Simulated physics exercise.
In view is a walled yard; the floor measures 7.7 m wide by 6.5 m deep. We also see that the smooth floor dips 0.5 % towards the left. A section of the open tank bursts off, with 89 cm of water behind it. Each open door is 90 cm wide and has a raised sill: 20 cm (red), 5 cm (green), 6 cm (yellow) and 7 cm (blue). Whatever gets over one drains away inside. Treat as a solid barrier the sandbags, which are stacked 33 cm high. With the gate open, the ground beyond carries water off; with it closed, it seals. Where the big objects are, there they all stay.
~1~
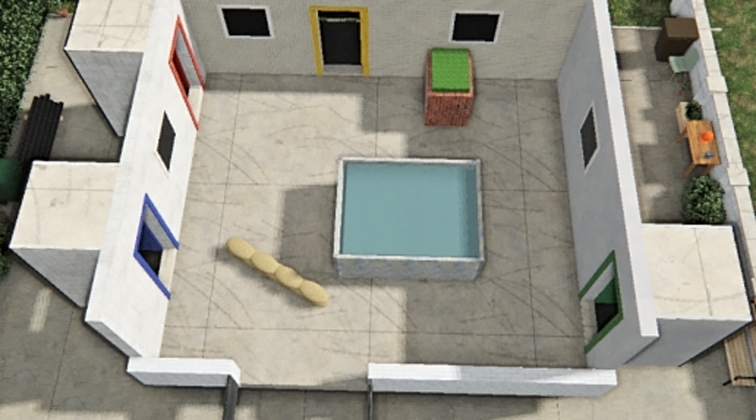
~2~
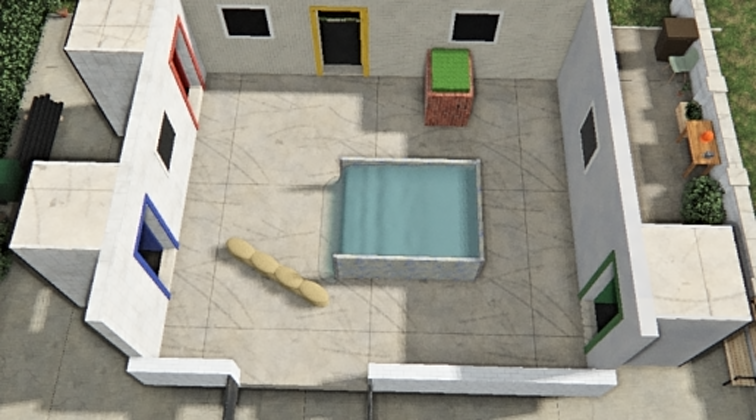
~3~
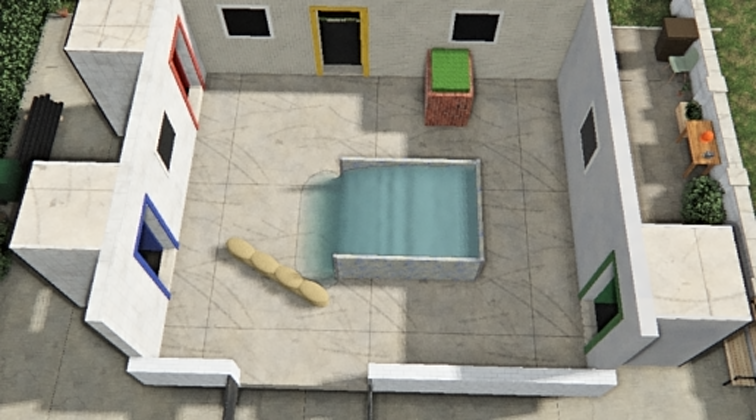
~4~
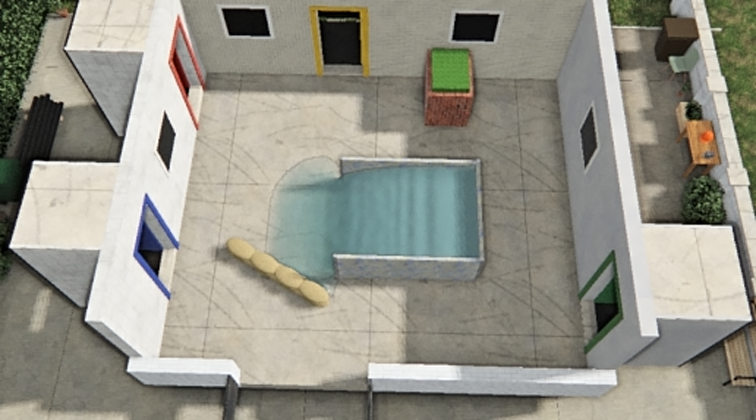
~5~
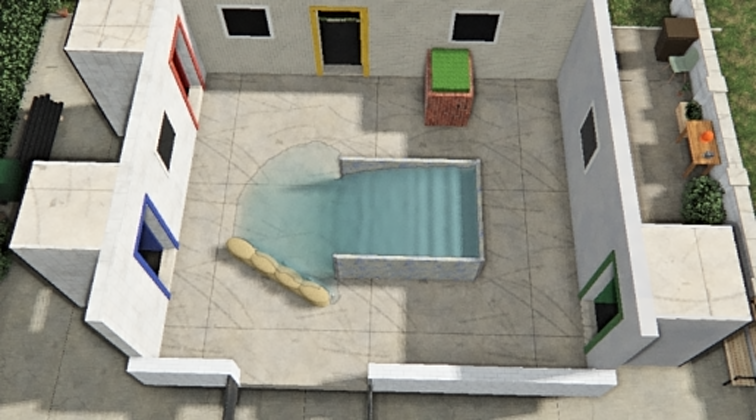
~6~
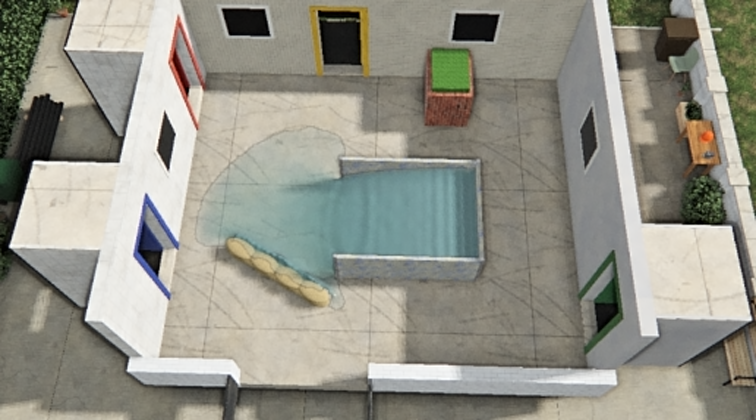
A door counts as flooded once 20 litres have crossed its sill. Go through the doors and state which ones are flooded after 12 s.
Red door: Beyond the set amount. Green door: Beyond the set amount. Yellow door: Beyond the set amount. Blue door: Beyond the set amount.
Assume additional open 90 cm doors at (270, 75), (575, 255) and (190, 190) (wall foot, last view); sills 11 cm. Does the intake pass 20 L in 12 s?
Taking them in order, the first gets enough, the second too little and the third enough.
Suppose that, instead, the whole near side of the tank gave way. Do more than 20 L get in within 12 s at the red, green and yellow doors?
Outcomes - red: Not exceeded, green: Exceeded, yellow: Not exceeded.
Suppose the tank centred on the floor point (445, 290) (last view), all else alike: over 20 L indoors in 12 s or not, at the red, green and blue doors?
At the red door the limit is surpassed, at the green door not exceeded, at the blue door surpassed.
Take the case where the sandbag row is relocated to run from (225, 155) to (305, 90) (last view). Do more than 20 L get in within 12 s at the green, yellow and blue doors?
Well, the green one is more than allowed, the yellow one is more than allowed, and the blue one is more than allowed.
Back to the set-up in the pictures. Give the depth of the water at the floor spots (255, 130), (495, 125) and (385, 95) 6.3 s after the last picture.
First 14 cm, then 2 cm, then 20 cm.
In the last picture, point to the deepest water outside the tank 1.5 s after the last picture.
About (206, 81).
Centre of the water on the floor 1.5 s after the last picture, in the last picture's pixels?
Centre: Approx. (297, 205) px.
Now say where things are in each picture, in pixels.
The first picture shows the open tank at (409, 209) is whole and still, 89 cm deep.
In the second picture, the front is at (331, 280), 1.1 m from the gap at (341, 220); 0.6 m2 of floor is under water; 89 cm left at the back of the open tank.
In the third picture, the front is at (315, 286), 1.3 m from the gap at (341, 221); 1.6 m2 of floor is under water; 89 cm left at the back of the open tank.
In the fourth picture, the front is at (306, 164), 1.6 m from the gap at (341, 222); 3.2 m2 of floor is under water; 88 cm left at the back of the open tank.
In the fifth picture, the front is at (258, 176), 2.1 m from the gap at (341, 223); 5.0 m2 of floor is under water; 82 cm left at the back of the open tank.
In the sixth picture, the front is at (201, 217), 2.8 m from the gap at (342, 223); 7.0 m2 of floor is under water; 74 cm left at the back of the open tank.
Then, 0.7 s after the last picture water covers 30 % of the floor and is deepest (62 cm) near (195, 198); red door 9 cm at the sill, 0 L in, green door not reached, yellow door not reached, blue door 11 cm at the sill, 0 L in.
Then, 1.5 s after the last picture water covers 45 % of the floor and is deepest (71 cm) near (206, 81); red door 25 cm at the sill, 2 L in, green door not reached, yellow door not reached, blue door 16 cm at the sill, 14 L in.
Then, 2.8 s after the last picture water covers 60 % of the floor and is deepest (49 cm) near (205, 88); red door 34 cm at the sill, 47 L in, green door not reached, yellow door 11 cm at the sill, 2 L in, blue door 12 cm at the sill, 48 L in.
Then, 6.3 s after the last picture water covers 95 % of the floor and is deepest (22 cm) near (420, 99); red door 15 cm at the sill, 150 L in, green door 11 cm at the sill, 6 L in, yellow door 10 cm at the sill, 45 L in, blue door 8 cm at the sill, 66 L in.
Then, 11.3 s after the last picture water covers 95 % of the floor and is deepest (14 cm) near (194, 152); red door 12 cm at the sill, 151 L in, green door 7 cm at the sill, 63 L in, yellow door 8 cm at the sill, 115 L in, blue door 7 cm at the sill, 77 L in.
